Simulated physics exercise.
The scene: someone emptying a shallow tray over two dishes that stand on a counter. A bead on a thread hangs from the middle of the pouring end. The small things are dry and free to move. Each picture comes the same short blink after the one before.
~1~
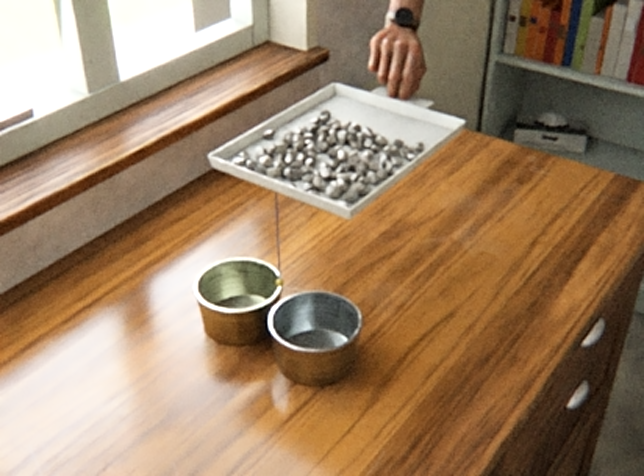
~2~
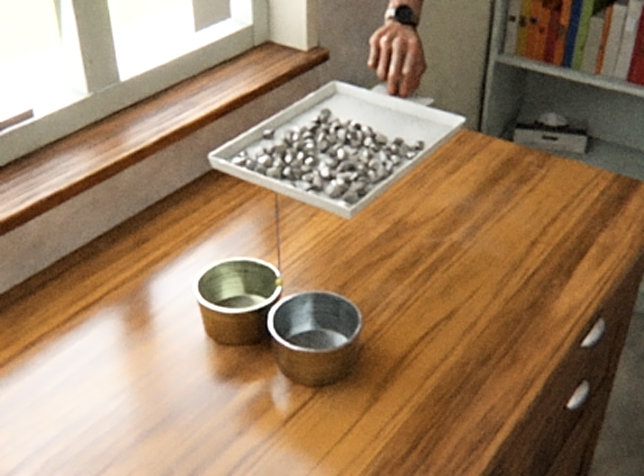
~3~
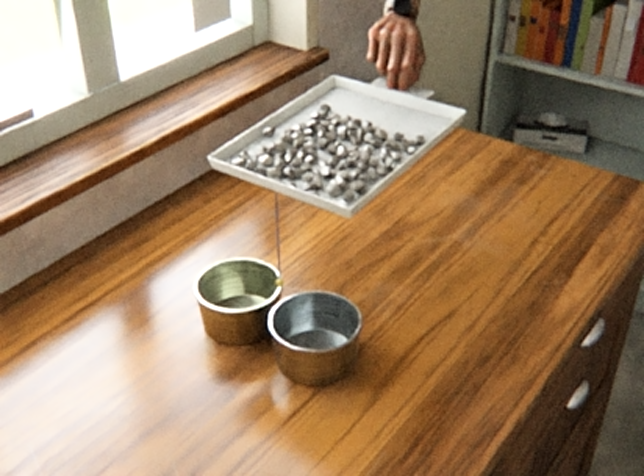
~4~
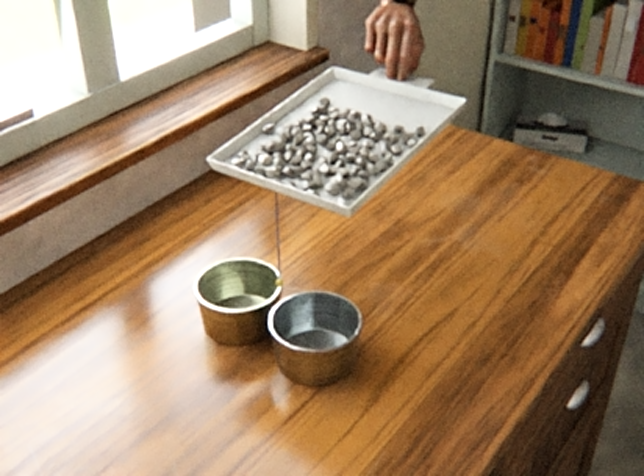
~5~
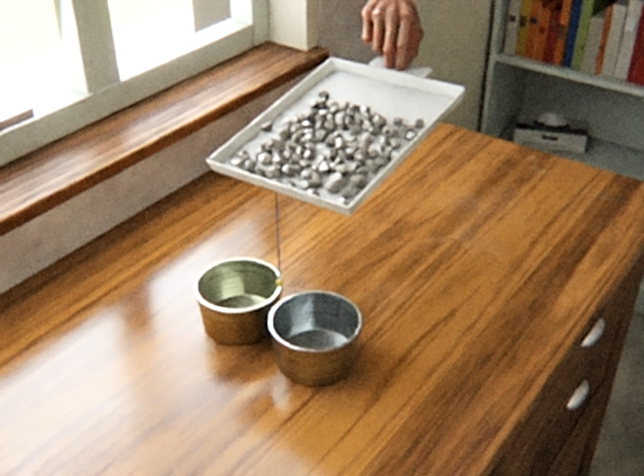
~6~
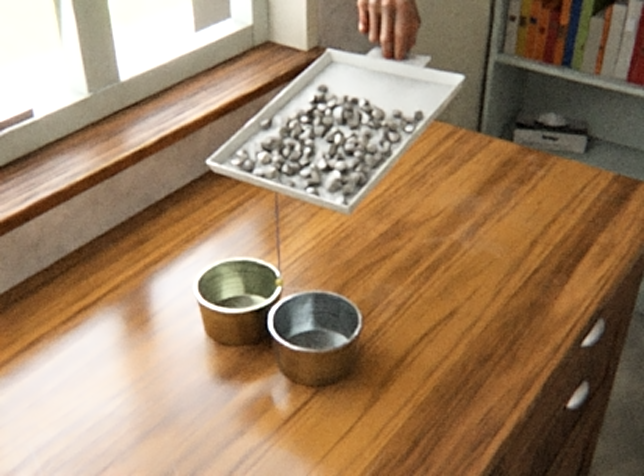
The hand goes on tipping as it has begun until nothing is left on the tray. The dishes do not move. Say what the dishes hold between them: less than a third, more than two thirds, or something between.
They take from one third to two thirds between them.
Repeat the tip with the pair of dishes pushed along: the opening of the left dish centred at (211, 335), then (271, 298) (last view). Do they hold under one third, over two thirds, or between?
One: Less than a third. Two: Less than a third.
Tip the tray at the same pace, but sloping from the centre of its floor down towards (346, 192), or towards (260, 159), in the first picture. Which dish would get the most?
One: The right dish. Two: The left one.
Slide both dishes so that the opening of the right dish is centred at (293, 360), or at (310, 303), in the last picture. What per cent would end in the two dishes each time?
About 40 and 40 per cent.
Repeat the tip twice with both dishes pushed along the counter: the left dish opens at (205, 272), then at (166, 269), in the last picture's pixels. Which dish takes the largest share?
One: Left. Two: The dish on the right.
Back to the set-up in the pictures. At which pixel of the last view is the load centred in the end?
Around (220, 324).
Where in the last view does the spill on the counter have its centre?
Near (168, 351).
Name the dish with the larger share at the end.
Fuller: The left-hand dish.
Shortly afterwards, tray tipped steeply; all but a few on the tray; only a few in the left dish; only a few in the air.
Next, tray tipped right over; a little on the tray; near a quarter in the left dish; a little outside both; near a third in the air.
Some moments later, tray tipped past a quarter turn; only a few in the right dish; near half in the left dish; near half outside both.
In the end, tray tipped past a quarter turn; only a few in the right dish; near half in the left dish; near half outside both.
